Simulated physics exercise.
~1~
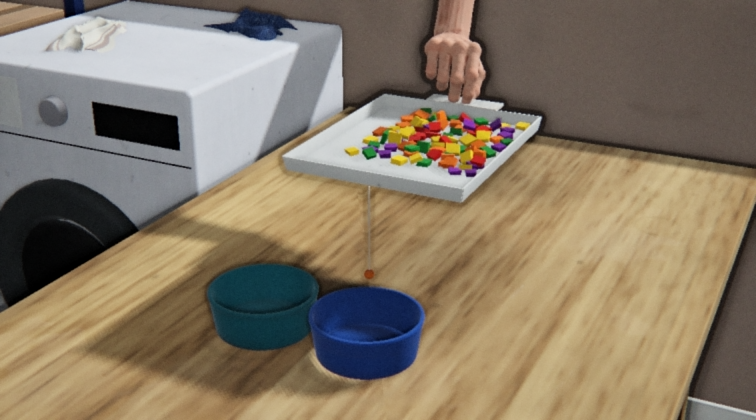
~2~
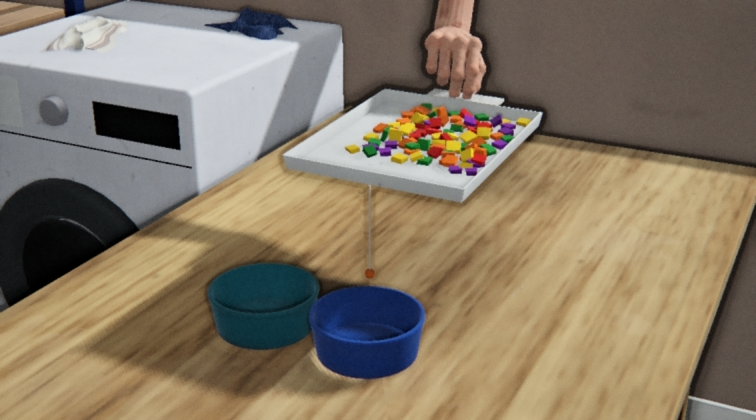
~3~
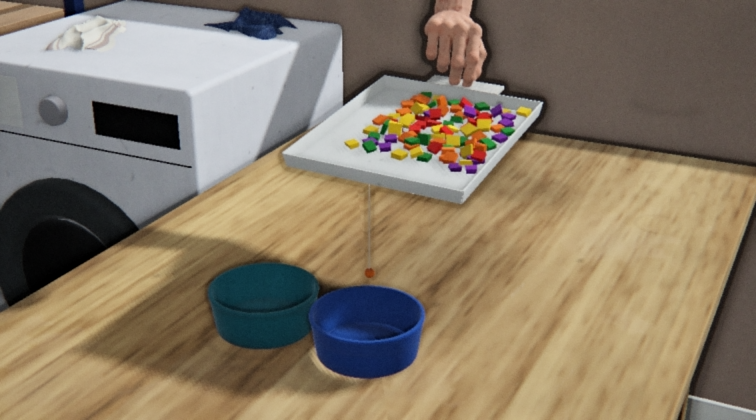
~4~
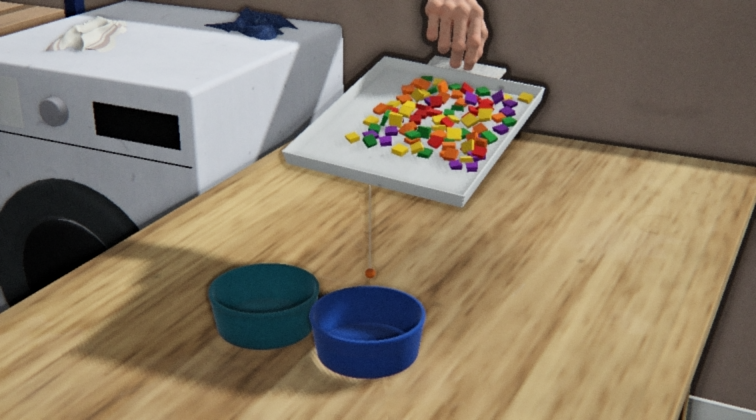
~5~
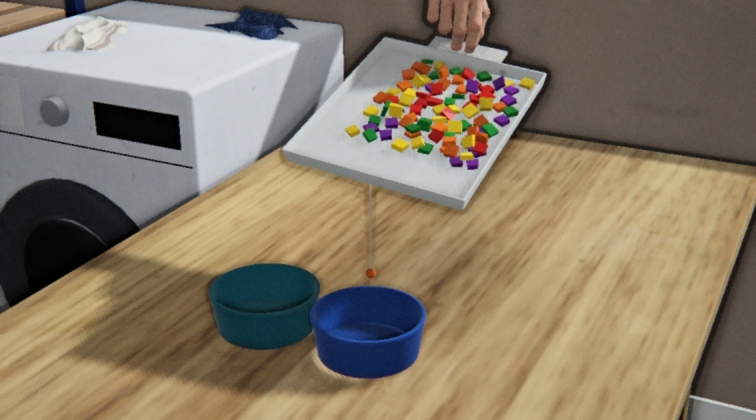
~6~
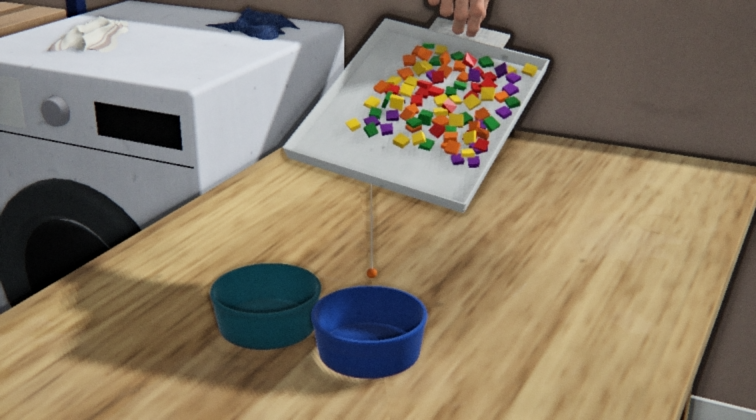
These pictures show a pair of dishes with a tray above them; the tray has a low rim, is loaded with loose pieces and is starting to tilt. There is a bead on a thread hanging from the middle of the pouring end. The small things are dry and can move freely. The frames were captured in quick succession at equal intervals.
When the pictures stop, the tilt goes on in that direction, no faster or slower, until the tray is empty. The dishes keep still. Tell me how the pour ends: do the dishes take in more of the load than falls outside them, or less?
They take in less than falls outside.
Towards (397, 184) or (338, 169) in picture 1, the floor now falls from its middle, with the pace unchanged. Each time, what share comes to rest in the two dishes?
Respectively 50 and 70 in a hundred.
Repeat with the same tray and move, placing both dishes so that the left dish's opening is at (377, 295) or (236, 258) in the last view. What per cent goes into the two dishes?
About 80 per cent first, then about 0 per cent.
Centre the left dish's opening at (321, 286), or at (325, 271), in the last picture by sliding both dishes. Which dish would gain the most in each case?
For the first placement, the right-side one; for the second placement, the right-side one.
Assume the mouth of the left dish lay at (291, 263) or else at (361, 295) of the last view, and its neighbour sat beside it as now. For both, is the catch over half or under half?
The dishes end up with the lesser share in the first try and the greater share in the second.
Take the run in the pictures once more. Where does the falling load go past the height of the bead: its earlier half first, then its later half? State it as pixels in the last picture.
First part (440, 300), rest (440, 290).
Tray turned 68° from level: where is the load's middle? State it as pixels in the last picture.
Look about (443, 176) in the last picture.
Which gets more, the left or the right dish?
That's going to be the right-positioned one.
Soon, tray tipped steeply; nearly all on the tray; a small part in the air.
A while on, tray tipped past a quarter turn; a small part on the tray; about a quarter in the right dish; about half outside both; a small part in the air.
Towards the end, tray tipped past a quarter turn; about a third in the right dish; about two thirds outside both.
Finally, tray tipped past a quarter turn; about a third in the right dish; none in the left dish; about two thirds outside both.
